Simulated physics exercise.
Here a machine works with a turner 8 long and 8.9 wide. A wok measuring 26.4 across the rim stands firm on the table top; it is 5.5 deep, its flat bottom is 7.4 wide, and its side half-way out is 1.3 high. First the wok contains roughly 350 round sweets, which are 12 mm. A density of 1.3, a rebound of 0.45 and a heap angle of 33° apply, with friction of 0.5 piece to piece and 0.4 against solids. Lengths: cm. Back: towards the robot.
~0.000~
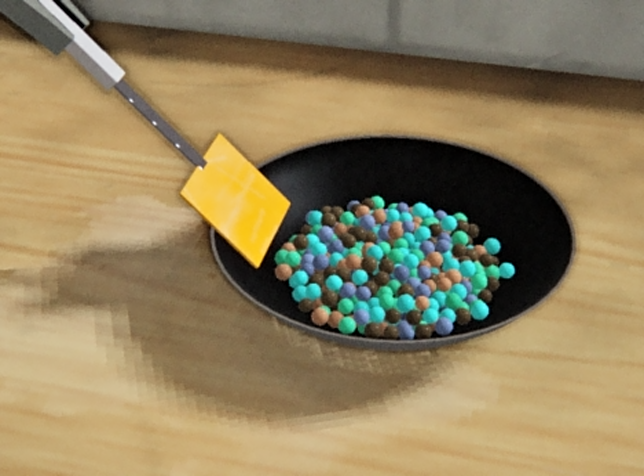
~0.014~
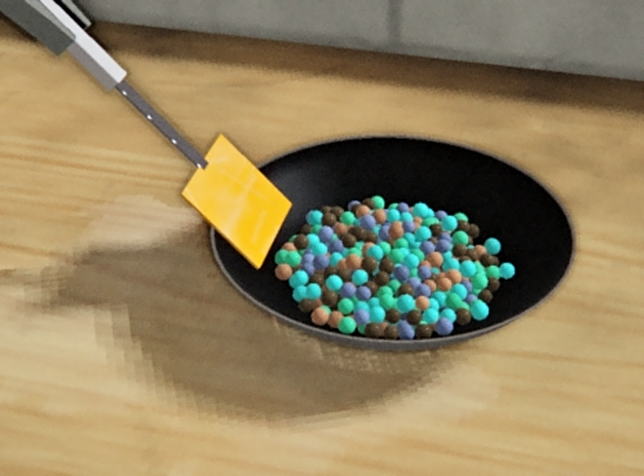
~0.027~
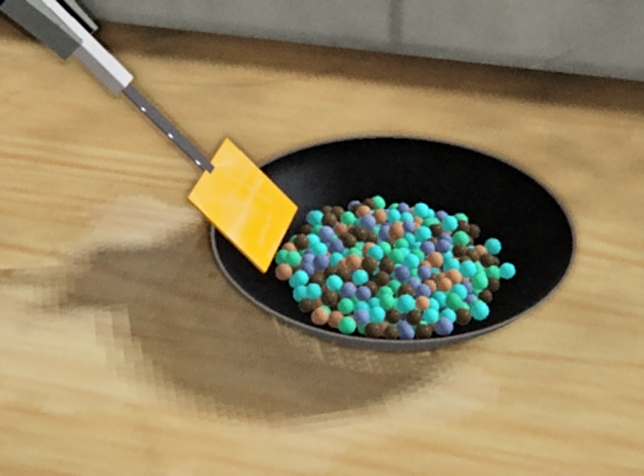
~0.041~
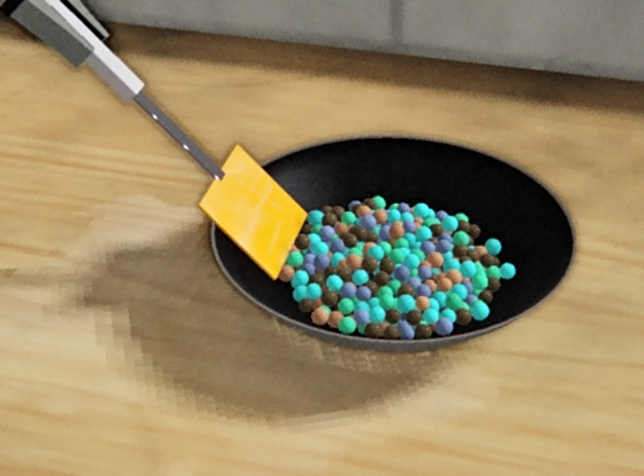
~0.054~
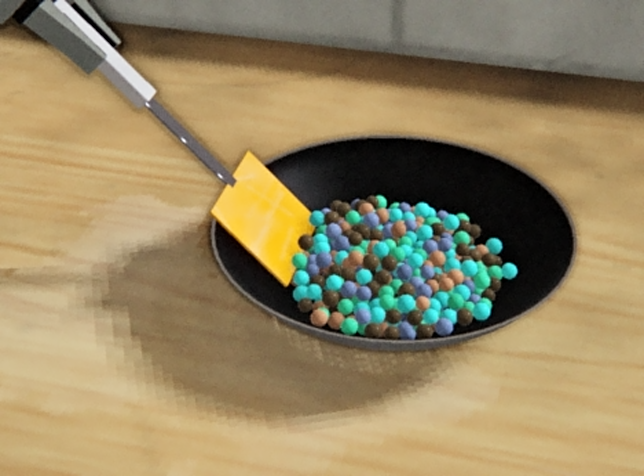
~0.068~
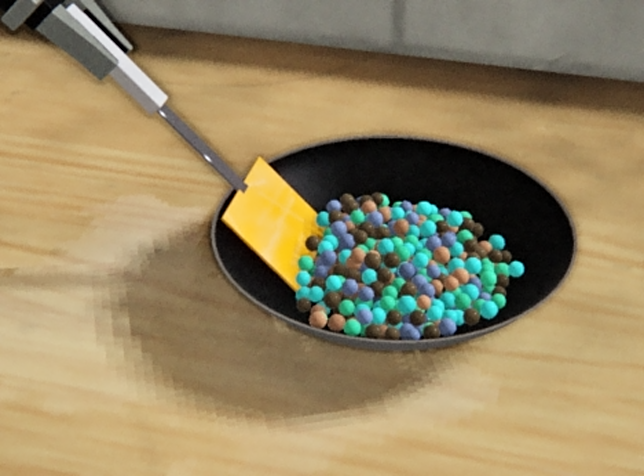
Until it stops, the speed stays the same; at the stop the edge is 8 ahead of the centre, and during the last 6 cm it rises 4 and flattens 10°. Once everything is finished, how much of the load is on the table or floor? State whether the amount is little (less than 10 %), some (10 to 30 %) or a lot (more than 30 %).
The amount is some, 10 to 30 %.
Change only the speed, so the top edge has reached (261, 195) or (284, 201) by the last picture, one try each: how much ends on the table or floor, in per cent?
That comes to some 35 and some 50 percent, in that order.
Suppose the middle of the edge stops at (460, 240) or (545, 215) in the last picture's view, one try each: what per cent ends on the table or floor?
Around 0 per cent for the first try and 40 per cent for the second.
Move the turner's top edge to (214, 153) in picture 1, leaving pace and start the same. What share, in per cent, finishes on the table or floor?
Roughly 20 percent ends on the table or floor.
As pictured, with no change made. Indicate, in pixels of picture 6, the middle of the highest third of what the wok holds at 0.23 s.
Near pixel (511, 252).
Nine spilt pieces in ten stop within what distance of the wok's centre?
35 cm.
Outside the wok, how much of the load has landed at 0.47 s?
Around 10 %.
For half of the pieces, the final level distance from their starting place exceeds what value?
Distance: Near 6 cm.
After 0.15 s, sloping 45°, highest piece 5 above the table; 351 in the wok.
After 0.23 s, sloping 41°, highest piece 7 above the table; 350 in the wok, 1 on the blade or in flight.
After 0.47 s, sloping 35°, highest piece 7 above the table; 294 in the wok, 43 on the table or floor, 14 on the blade or in flight.
After 1.52 s, sloping 35°, highest piece 6 above the table; 293 in the wok, 58 on the table or floor.
At rest, 293 in the wok, 58 on the table or floor. That is 17 % on the table or floor.
